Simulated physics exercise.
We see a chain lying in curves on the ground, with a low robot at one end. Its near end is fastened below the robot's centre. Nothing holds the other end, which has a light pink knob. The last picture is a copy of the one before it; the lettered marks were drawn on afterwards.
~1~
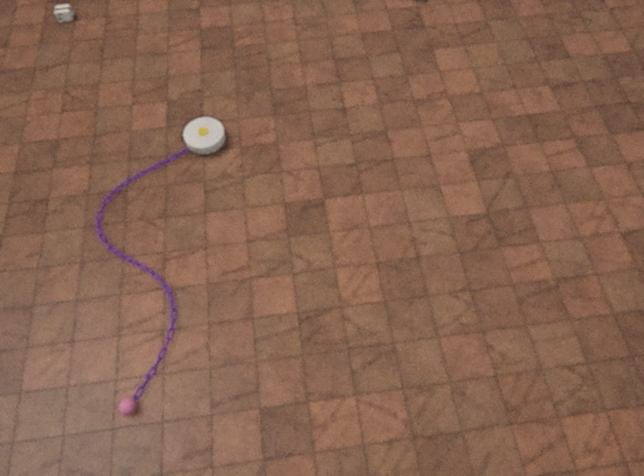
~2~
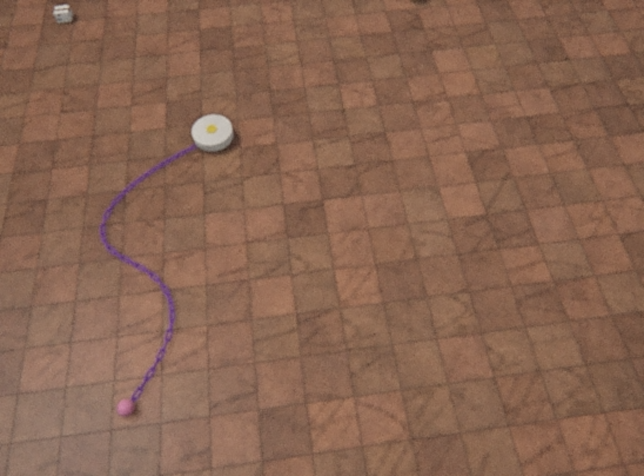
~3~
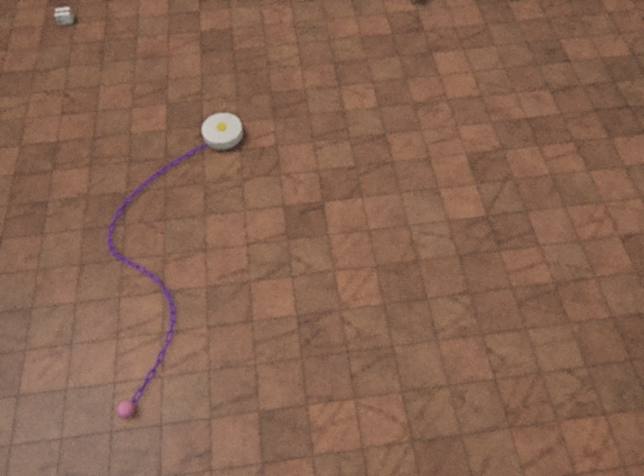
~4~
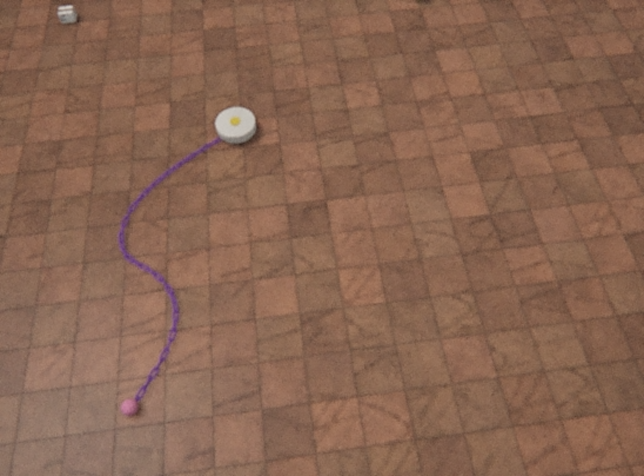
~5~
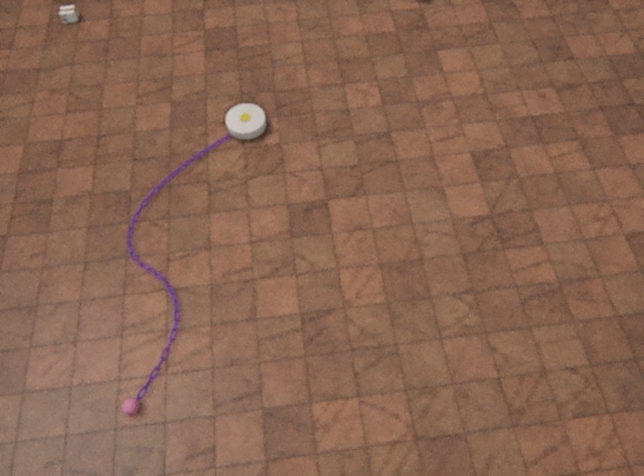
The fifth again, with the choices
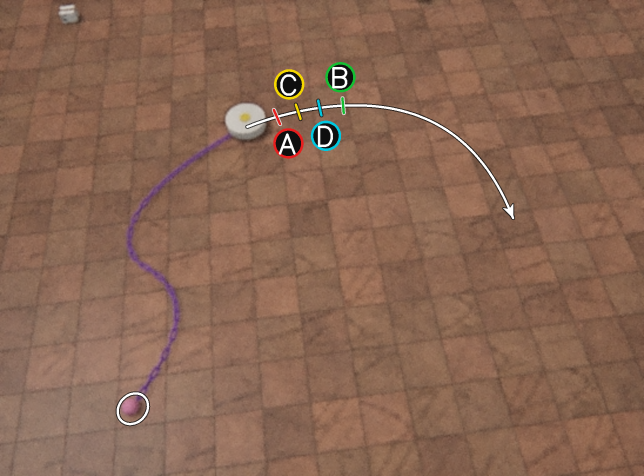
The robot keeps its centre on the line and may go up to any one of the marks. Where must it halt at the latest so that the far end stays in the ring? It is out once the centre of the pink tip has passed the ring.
It can go as far as D.
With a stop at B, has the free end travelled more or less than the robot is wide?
By then, less.
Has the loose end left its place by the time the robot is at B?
By then, yes.
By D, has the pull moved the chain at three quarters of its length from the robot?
Yes.
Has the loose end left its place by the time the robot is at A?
No.
On the copy, A at (277, 117); B at (343, 106); C at (298, 112); D at (320, 108); the ring at (133, 409); the route from (247, 127) via (407, 112) to (513, 218).
On D. First, robot (272, 113), middle of the chain (154, 234), free end (131, 407).
Then, robot (298, 107), middle of the chain (181, 226), free end (131, 406).
Finally, robot (320, 103), middle of the chain (202, 219), free end (136, 399); the free end is still in its ring.
By contrast, A is safe but short; B drags the free end to (143, 385); C is safe but short.
